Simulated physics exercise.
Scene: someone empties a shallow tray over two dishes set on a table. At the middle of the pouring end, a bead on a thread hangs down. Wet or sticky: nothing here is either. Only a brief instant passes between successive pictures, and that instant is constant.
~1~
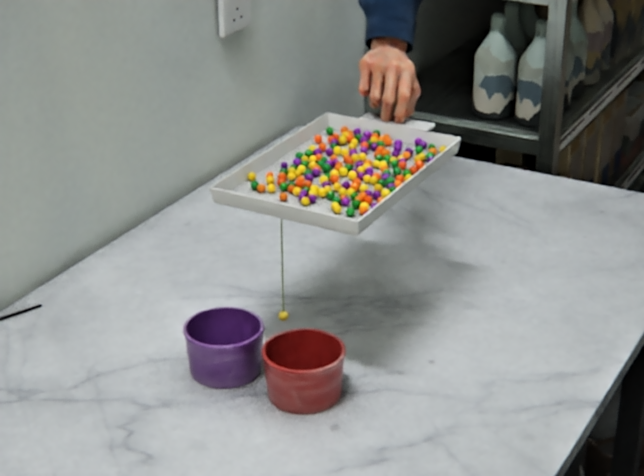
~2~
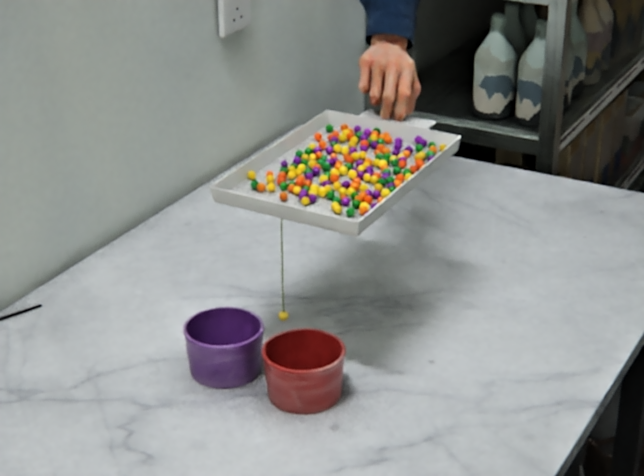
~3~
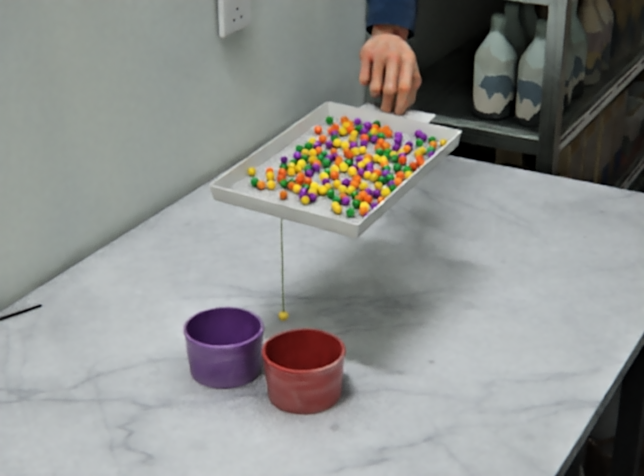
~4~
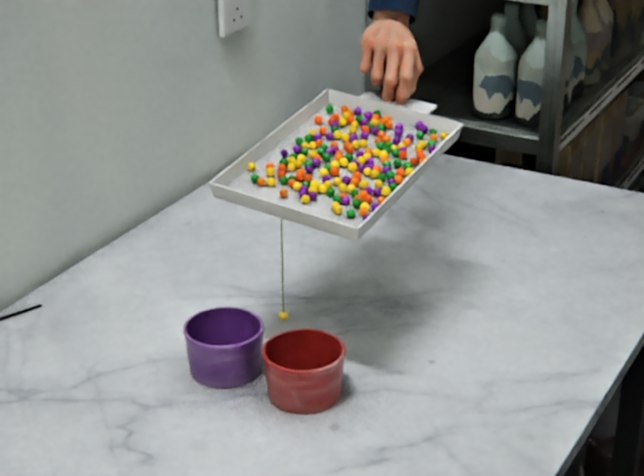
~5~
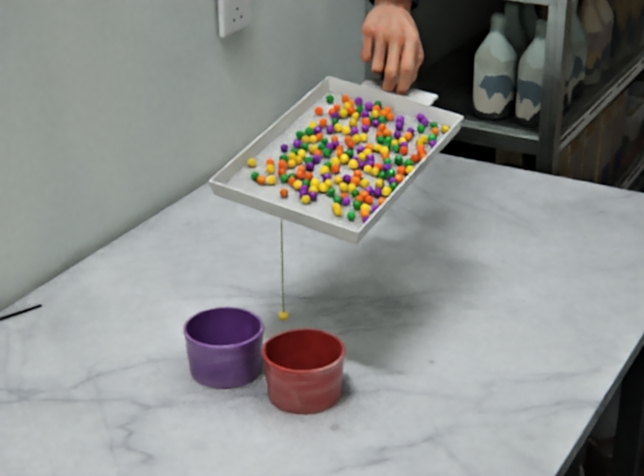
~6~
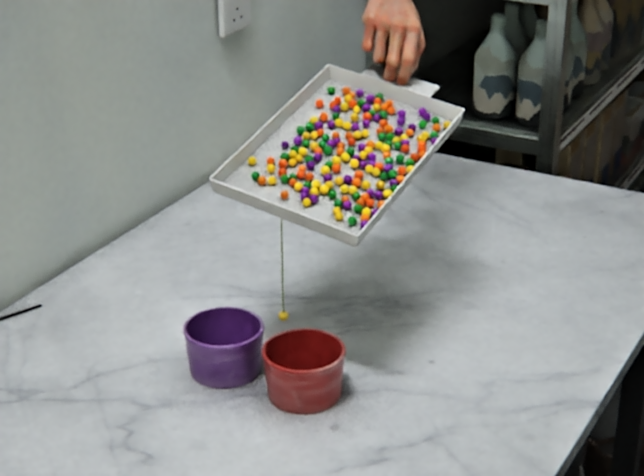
On a marble-patterned table, a hand steadily raised the back of a shallow white tray of colorful beads above a purple dish and a red one, and its front edge dipped slightly at the right corner.
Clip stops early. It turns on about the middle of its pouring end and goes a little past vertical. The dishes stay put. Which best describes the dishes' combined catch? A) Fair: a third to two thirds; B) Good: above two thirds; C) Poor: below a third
C, poor: Below a third.
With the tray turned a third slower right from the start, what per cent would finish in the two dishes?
Close to 20 in a hundred.
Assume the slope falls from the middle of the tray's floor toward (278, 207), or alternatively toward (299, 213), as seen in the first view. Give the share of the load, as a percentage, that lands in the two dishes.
In turn, 60 percent and then 50 percent.
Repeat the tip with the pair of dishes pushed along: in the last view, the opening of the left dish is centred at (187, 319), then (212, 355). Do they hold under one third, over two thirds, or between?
First attempt: Less than a third; second attempt: Less than a third.
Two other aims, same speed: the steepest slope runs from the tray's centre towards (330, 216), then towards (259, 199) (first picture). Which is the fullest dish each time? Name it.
First spot: The rightmost dish, second spot: The leftmost dish.
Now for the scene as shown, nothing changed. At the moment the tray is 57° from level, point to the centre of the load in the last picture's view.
In the last view, the load is centred close to (349, 204).
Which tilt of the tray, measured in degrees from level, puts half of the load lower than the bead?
The tilt is near 85° by then.
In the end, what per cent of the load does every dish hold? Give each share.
For the left dish 0 %, for the right dish 20 %.
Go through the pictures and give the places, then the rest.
The first picture shows corners of the pouring end near (213, 187) and (357, 220), level; middle of the load near (348, 168), round plastic beads; left dish near (203, 362); right dish near (284, 387); bead on its thread near (284, 316).
The second picture shows corners of the pouring end near (213, 186) and (357, 220), level; middle of the load near (348, 167).
The third picture shows corners of the pouring end near (213, 185) and (357, 223), tipped barely, lowest at the right corner; middle of the load near (349, 163).
The fourth picture shows corners of the pouring end near (213, 182) and (357, 226), tipped a little, lowest at the right corner; middle of the load near (349, 158).
The fifth picture shows corners of the pouring end near (213, 180) and (357, 230), tipped a little, lowest at the right corner; middle of the load near (349, 154).
The sixth picture shows corners of the pouring end near (213, 178) and (357, 233), tipped clearly, lowest at the right corner; middle of the load near (350, 152), all but a few on the move; left dish near (203, 362); right dish near (284, 387).
Shortly afterwards, tray tipped steeply; all but a few on the tray; only a few in the right dish; only a few outside both; a little in the air.
Next, tray tipped right over; near a quarter on the tray; near a quarter in the right dish; near half outside both; a little in the air.
Some moments later, tray tipped past a quarter turn; near a quarter in the right dish; the bulk outside both.
In the end, tray tipped past a quarter turn; near a quarter in the right dish; none at all in the left dish; the bulk outside both.
